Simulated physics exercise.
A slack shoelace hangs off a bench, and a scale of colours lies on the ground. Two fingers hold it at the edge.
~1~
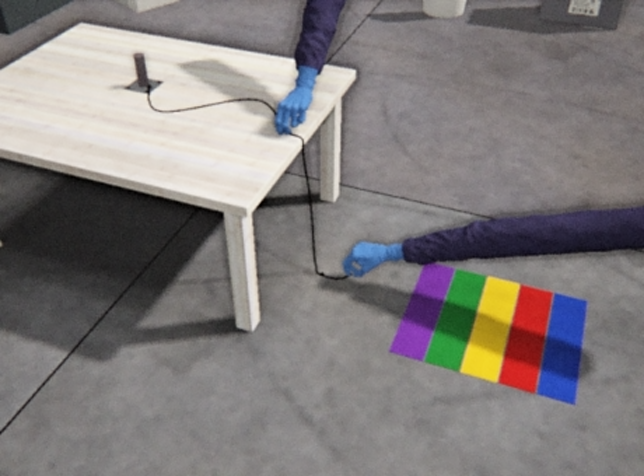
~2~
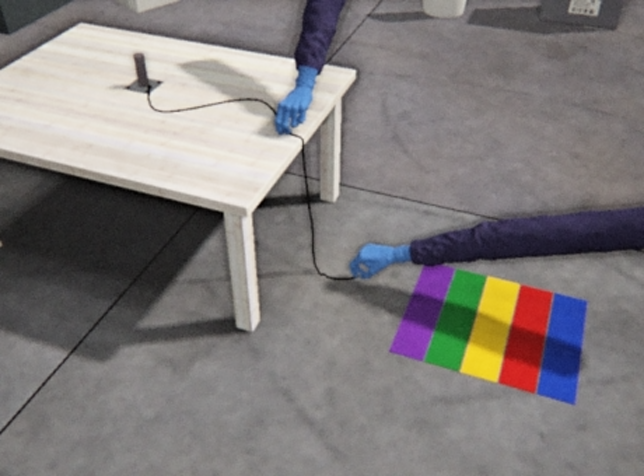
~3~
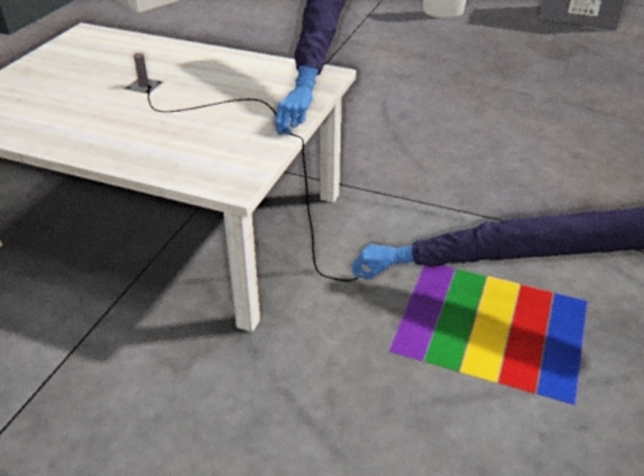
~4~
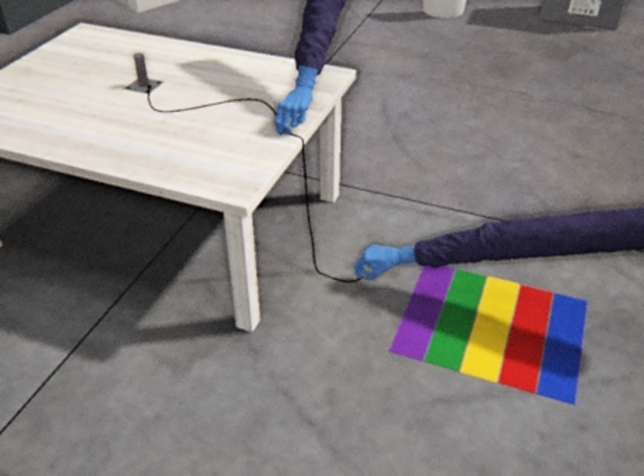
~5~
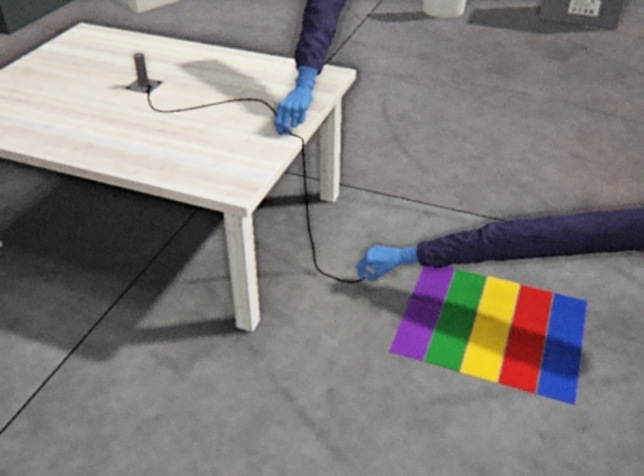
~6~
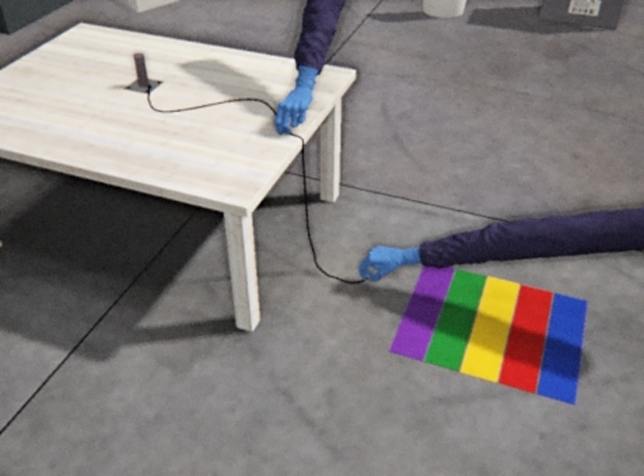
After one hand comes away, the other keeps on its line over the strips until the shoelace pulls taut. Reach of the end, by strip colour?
Red.
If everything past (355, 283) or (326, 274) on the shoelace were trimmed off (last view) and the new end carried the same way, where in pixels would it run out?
In turn, around (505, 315) and around (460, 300).
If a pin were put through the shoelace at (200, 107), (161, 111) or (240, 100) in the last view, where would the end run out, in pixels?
(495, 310), (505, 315) and (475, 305).
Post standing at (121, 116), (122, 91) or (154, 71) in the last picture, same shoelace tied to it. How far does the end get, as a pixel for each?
Try by try: (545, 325), (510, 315) and (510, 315).
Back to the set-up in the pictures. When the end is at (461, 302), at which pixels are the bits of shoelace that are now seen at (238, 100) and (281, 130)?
(257, 122) and (314, 166), approximately.
A little later, end near (461, 302); over green.
Next, end near (505, 314); over yellow.
When it is tight, end near (530, 320); over red. It halts on the red strip.
